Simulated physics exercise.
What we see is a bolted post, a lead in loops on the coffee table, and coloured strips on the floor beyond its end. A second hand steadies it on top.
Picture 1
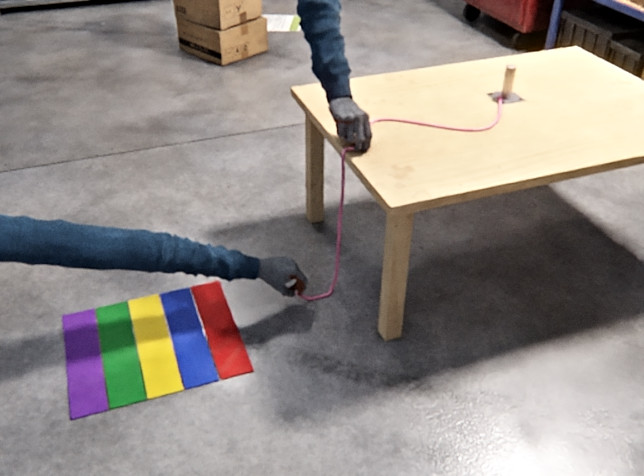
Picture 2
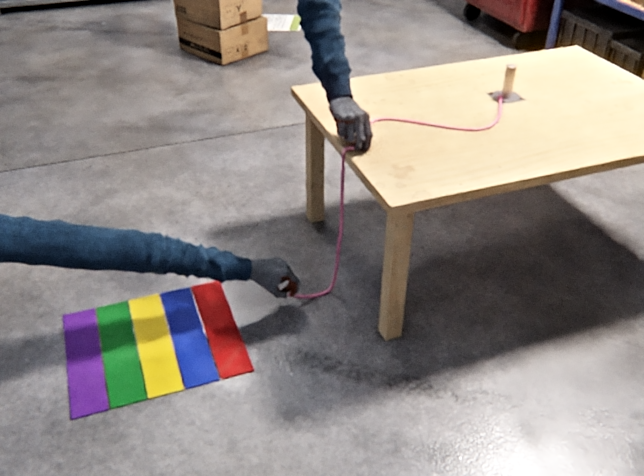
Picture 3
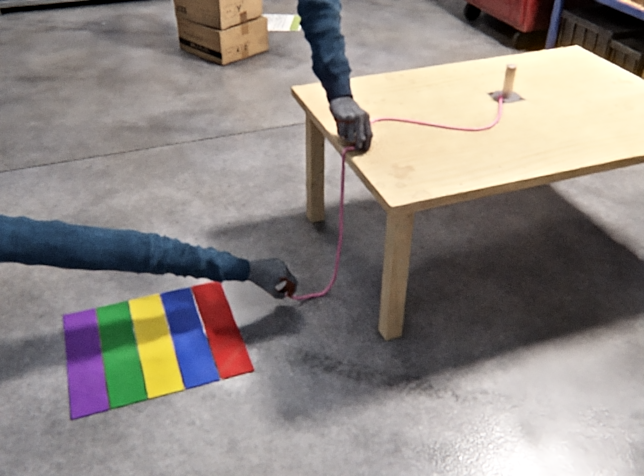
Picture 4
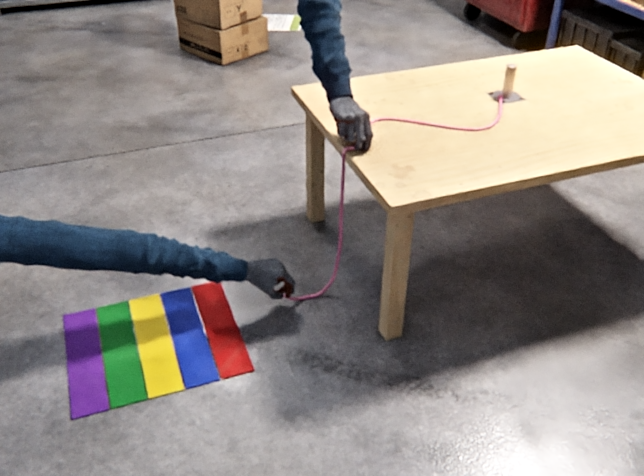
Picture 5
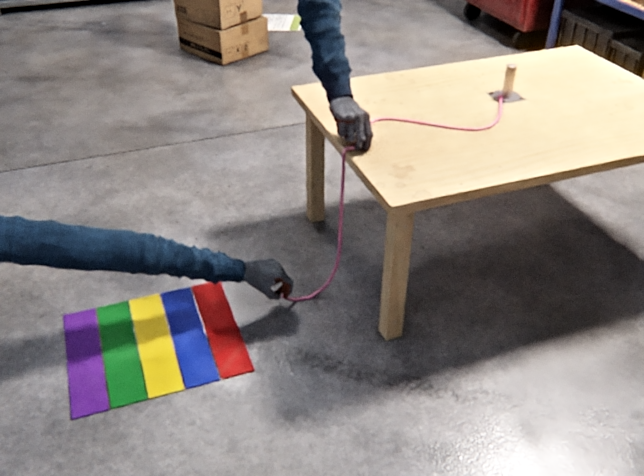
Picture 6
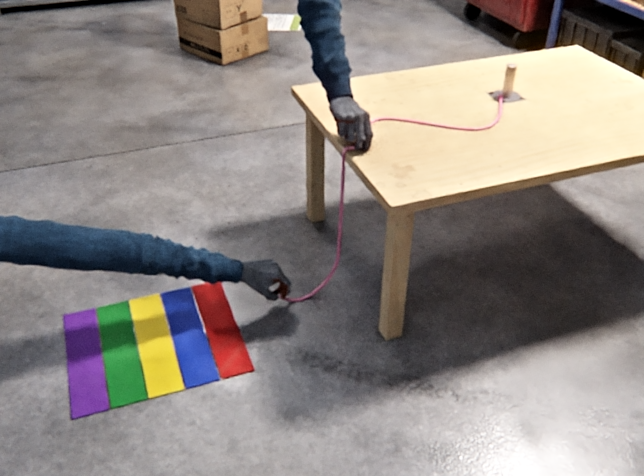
Gloved hands holding a pink cord at a wooden table's edge, the lower hand drawing its end slightly left near coloured strips.
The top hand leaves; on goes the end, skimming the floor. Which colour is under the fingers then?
The end stops over the green strip.
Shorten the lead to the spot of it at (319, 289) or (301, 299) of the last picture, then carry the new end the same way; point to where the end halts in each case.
About (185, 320) and (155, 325).
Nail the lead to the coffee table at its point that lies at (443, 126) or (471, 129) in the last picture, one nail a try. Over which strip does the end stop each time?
One after the other, yellow; yellow.
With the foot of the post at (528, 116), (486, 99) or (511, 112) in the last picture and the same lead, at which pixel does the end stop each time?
Near (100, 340), (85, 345) and (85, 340).
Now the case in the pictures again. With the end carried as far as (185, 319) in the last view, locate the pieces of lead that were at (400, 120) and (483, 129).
Near (381, 138) and (454, 122).
Soon after, end near (185, 319); over blue.
After that, end near (139, 330); over yellow.
At the stop, end near (113, 336); over green. It gets as far as the green strip.
